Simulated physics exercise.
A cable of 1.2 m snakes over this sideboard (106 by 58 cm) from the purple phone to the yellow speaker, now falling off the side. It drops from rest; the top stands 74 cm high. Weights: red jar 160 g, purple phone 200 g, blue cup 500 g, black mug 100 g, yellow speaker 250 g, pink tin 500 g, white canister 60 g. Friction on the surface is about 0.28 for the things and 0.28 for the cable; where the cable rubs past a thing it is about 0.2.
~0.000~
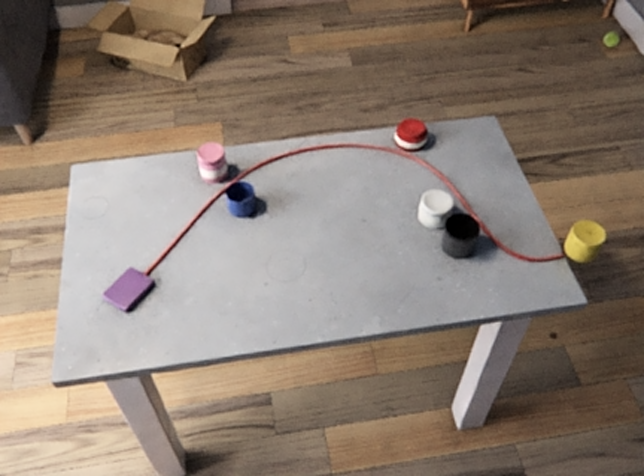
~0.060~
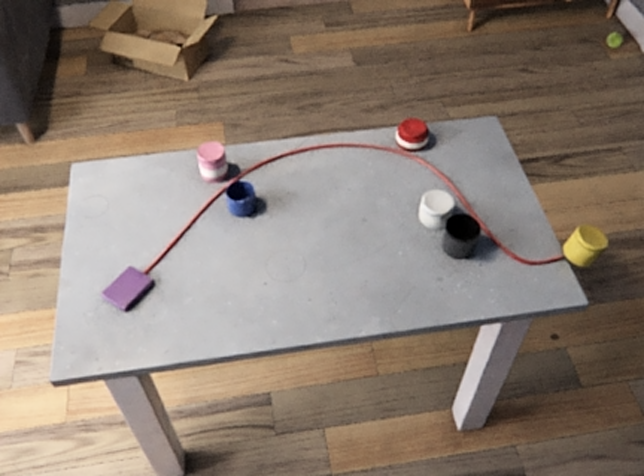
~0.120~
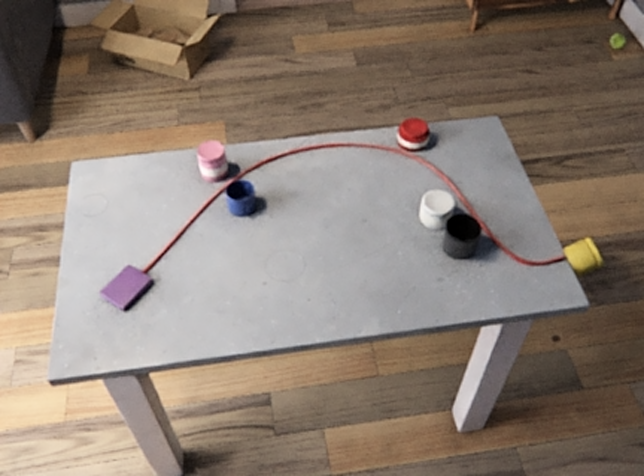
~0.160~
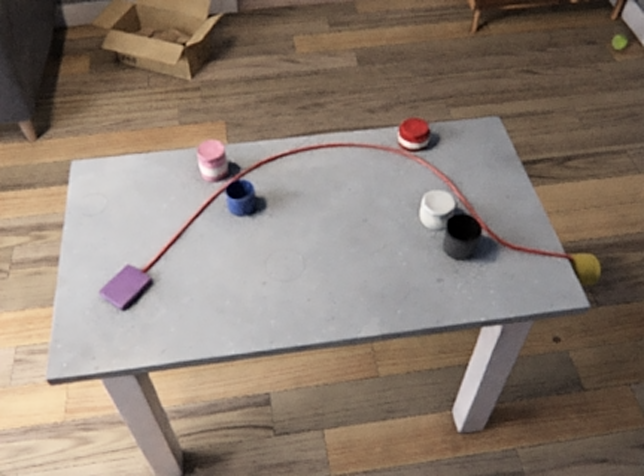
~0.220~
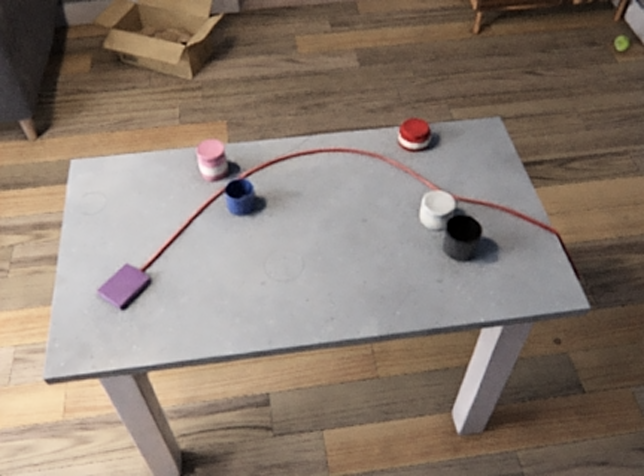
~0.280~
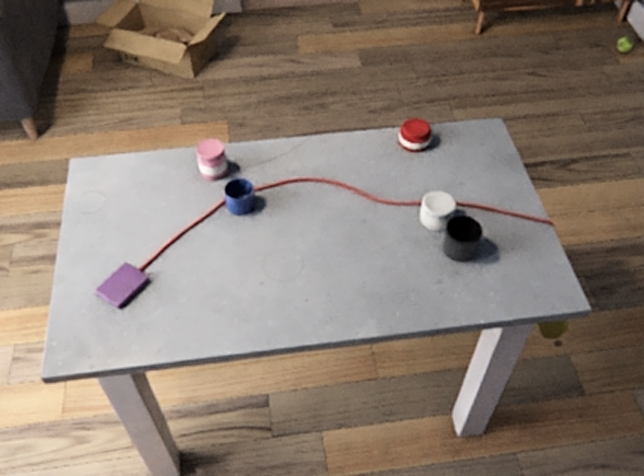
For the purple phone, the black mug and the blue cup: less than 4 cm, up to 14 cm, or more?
The purple phone ends far away, the black mug barely shifts, the blue cup shifts a middling way.
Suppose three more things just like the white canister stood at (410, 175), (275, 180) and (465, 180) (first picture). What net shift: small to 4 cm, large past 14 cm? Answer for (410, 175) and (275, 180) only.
In turn: Large, large.
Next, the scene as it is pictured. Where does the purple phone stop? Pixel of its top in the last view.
Near (301, 161).
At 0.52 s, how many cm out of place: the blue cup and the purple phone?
Blue cup 4 cm, purple phone 15 cm.
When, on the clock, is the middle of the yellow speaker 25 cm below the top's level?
That is: 0.28 s.
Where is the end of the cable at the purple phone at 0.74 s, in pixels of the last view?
Near (247, 207).
At 0.5 s, the cable's tail end at (204, 225); purple phone 17 cm off its start, blue cup 4 cm off its start, yellow speaker over the edge.
At 0.7 s, the cable's tail end at (247, 207); purple phone 30 cm off its start, blue cup 5 cm off its start, yellow speaker over the edge.
At 1.0 s, the cable's tail end at (283, 187); purple phone 44 cm off its start at (279, 169), blue cup 7 cm off its start at (265, 203), yellow speaker over the edge.
At 1.2 s, the cable's tail end at (315, 175); purple phone 49 cm off its start, blue cup 7 cm off its start, yellow speaker over the edge.
At 2.4 s, the cable's tail end at (315, 175); purple phone 49 cm off its start at (301, 161), blue cup 7 cm off its start at (265, 203), black mug 0 cm off its start at (466, 231), yellow speaker over the edge.
